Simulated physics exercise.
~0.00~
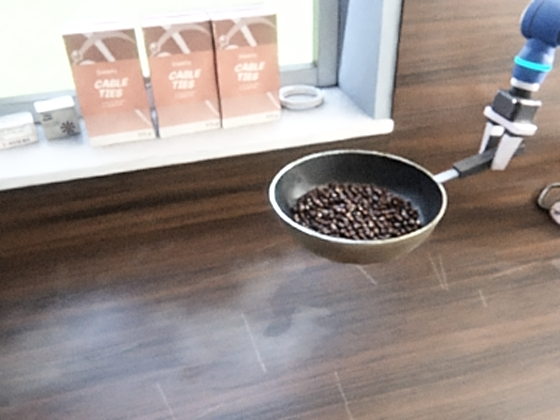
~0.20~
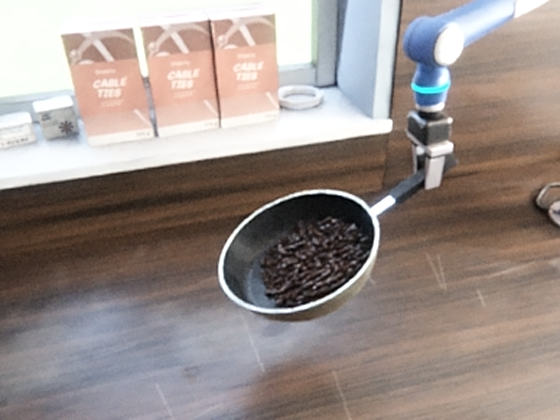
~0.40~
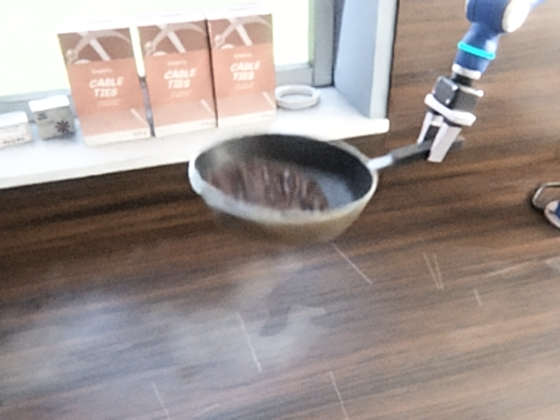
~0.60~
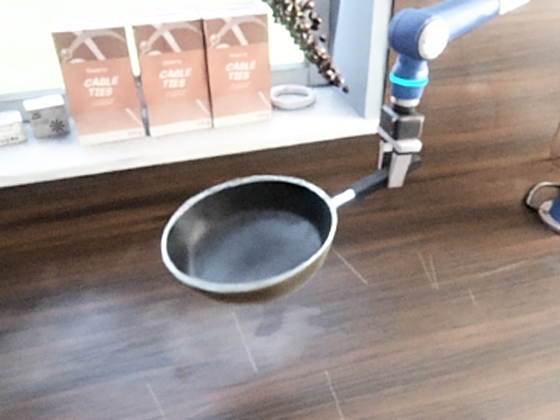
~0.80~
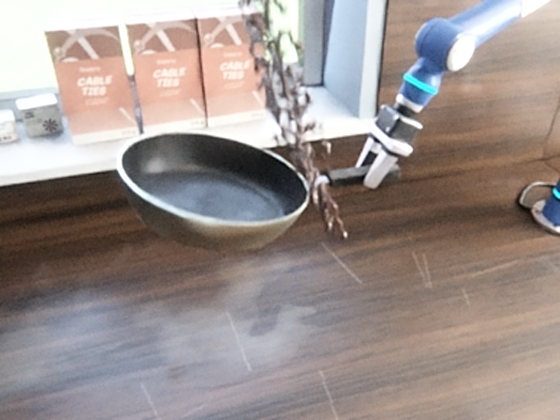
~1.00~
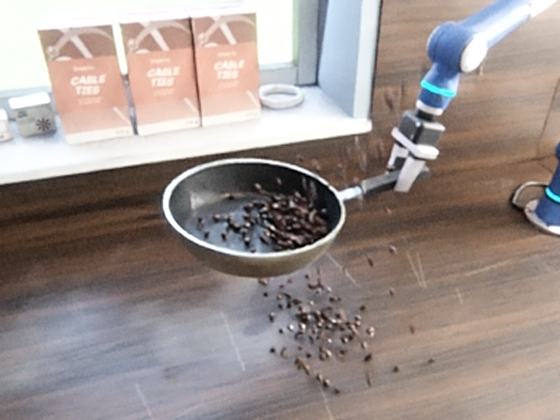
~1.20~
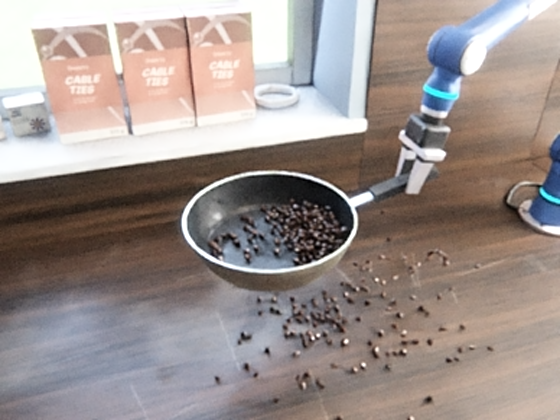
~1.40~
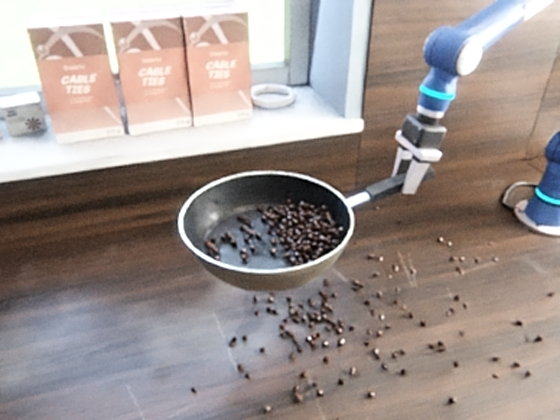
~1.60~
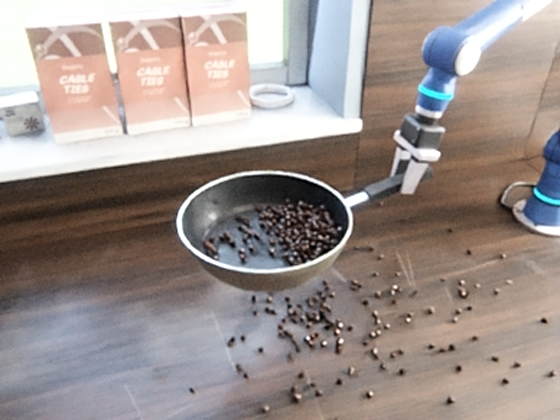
In this clip, a blue robot arm swings a frying pan of dark beans leftward and tosses them high above it. Some land back in the pan while many others scatter across the wooden surface, and the arm ends up holding the partly filled pan level and still.
